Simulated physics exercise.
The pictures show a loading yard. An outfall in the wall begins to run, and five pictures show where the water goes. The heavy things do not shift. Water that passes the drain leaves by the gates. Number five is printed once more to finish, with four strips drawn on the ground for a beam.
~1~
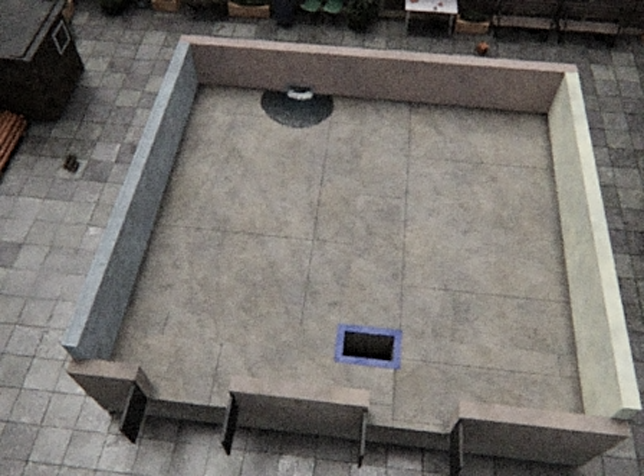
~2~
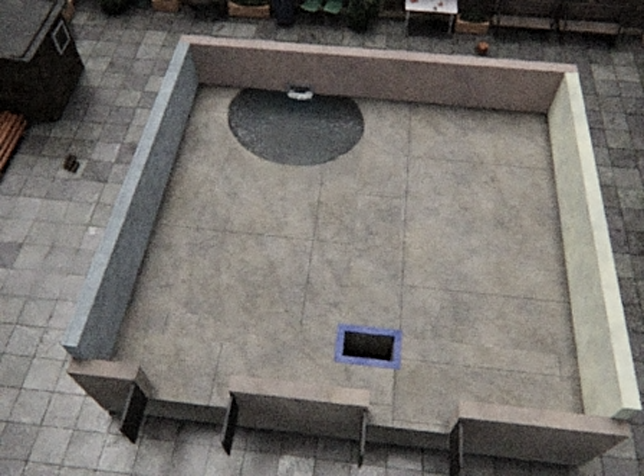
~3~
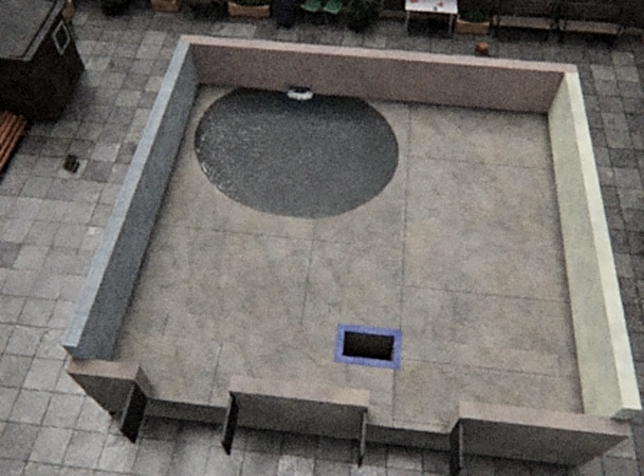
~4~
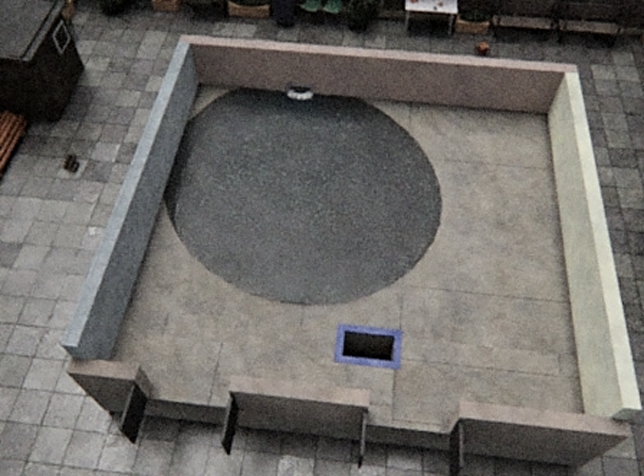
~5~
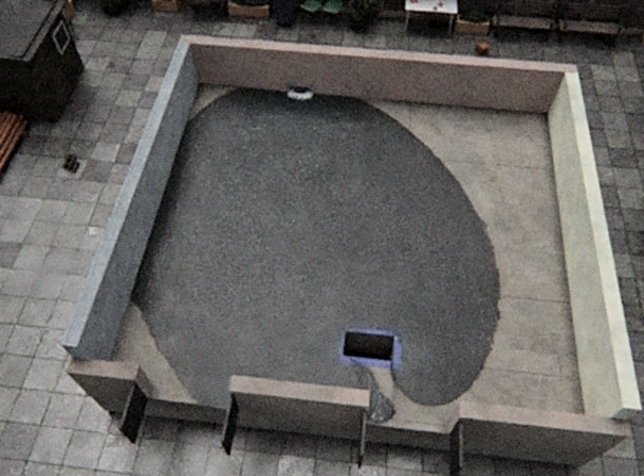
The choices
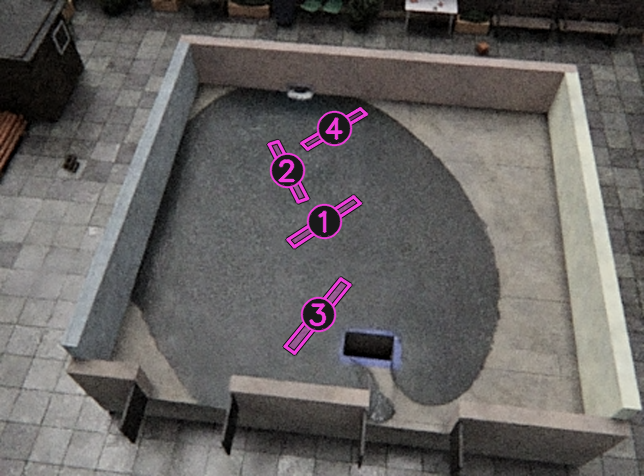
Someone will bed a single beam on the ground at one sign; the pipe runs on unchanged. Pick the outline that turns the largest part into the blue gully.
I would pick position 2.
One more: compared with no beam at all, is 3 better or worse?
Position 3 is worse.
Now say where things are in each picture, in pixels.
Outfall at (300, 88); blue gully at (369, 346); open gate at (407, 414); open gate at (195, 389); water covers 2 % of the ground and shows as far out as (289, 122); blue gully still dry.
Water covers 9 % of the ground and shows as far out as (267, 158); blue gully still dry.
Water covers 21 % of the ground and shows as far out as (290, 214); blue gully still dry.
Water covers 40 % of the ground and shows as far out as (299, 301); blue gully still dry.
Water covers 65 % of the ground and shows as far out as (469, 372); blue gully taking water.
On the marked copy, 1 from (291, 243) to (356, 200); 2 from (273, 142) to (302, 200); 3 from (289, 349) to (345, 281); 4 from (304, 146) to (363, 111).
If 1 is chosen, about 9 % of the stream runs into the blue gully, about 90 % out by the gates.
If 2 is chosen, about 23 % of the stream runs into the blue gully, about 77 % out by the gates.
If 3 is chosen, about 11 % of the stream runs into the blue gully, about 88 % out by the gates.
If 4 is chosen, about 11 % of the stream runs into the blue gully, about 87 % out by the gates.
